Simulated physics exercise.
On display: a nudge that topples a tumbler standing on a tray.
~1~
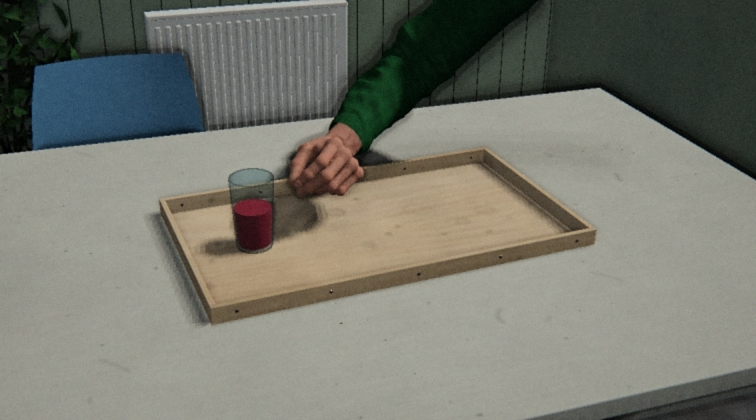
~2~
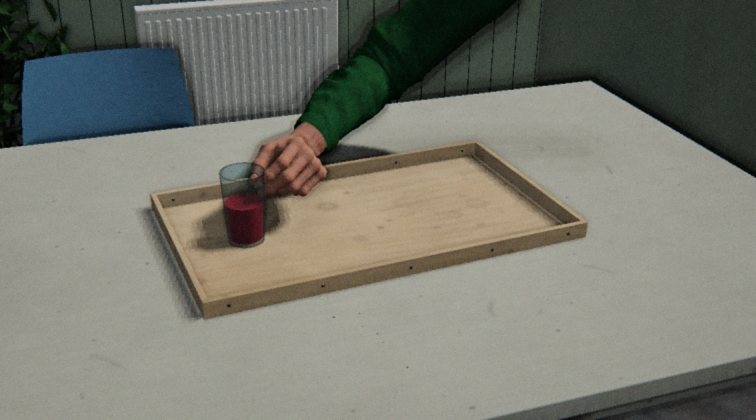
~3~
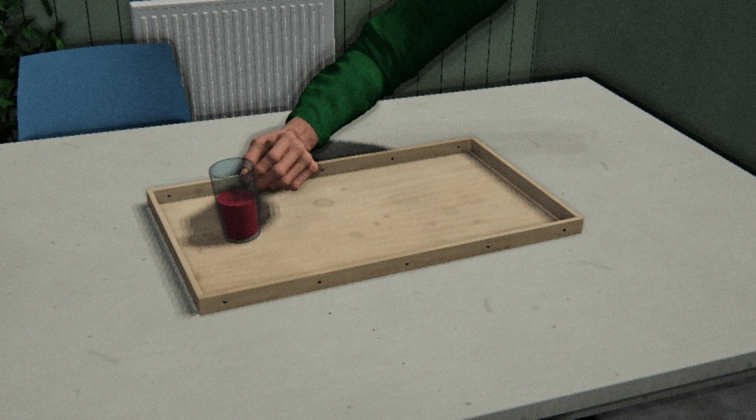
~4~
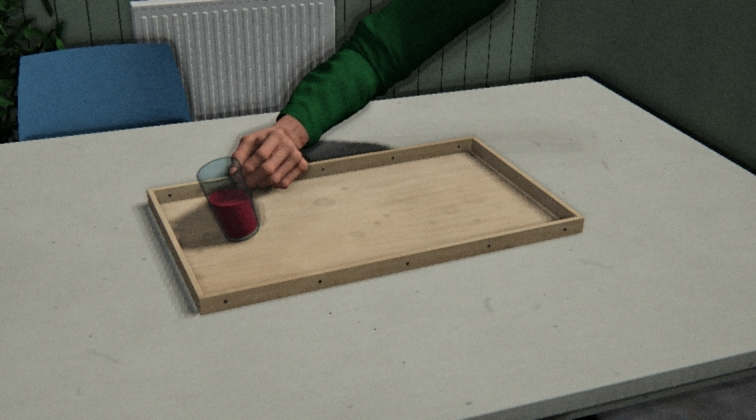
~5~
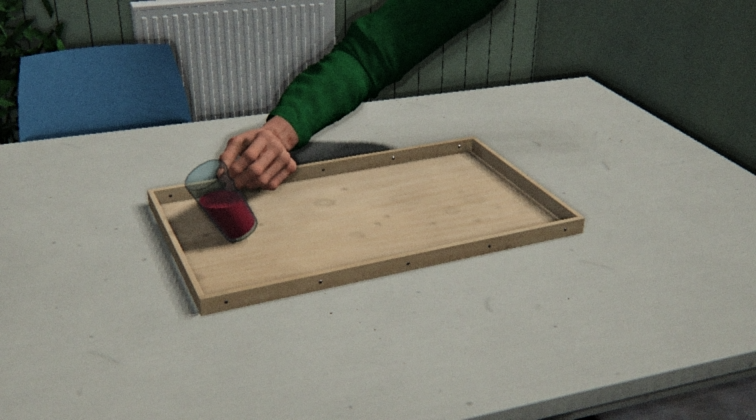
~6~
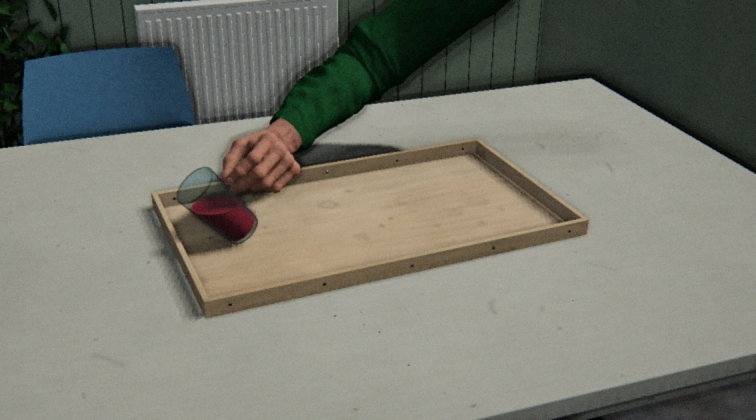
A glass tumbler about half full of dark red liquid stands at the left end of a pale wooden tray on a light grey table, seen from above at an angle. Behind are a blue chair, a white radiator and green panelling. A green-sleeved arm reaches in from the top, its hand pushing the glass leftward until it leans steeply left, while the camera shifts slightly.
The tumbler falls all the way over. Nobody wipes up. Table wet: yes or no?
Yes.
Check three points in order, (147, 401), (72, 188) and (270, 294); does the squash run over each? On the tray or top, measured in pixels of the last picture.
Spot one - never touched; spot two - never touched; spot three - never touched.
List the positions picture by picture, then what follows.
It stands upright; tumbler (253, 209) about half full; tray (410, 264), in the first picture.
The hand pushes it; tumbler about half full, surface at (244, 202), in the second picture.
The hand pushes it; tumbler (236, 200) about half full, in the third picture.
The hand pushes it; tumbler about half full, surface at (229, 198); tray (398, 253), in the fourth picture.
The hand pushes it; tumbler (223, 201) tipped 25°, in the fifth picture.
It is falling; tumbler (218, 207) tipped 35°, in the sixth picture.
Soon after, the tumbler lies across the rim; the puddle covers about as much as a plate; it is on the top, beyond the rim.
Later, the puddle covers about as much as a tray; it is on the top, beyond the rim.
In the end, the puddle covers about as much as a tray; it is on the top, beyond the rim.
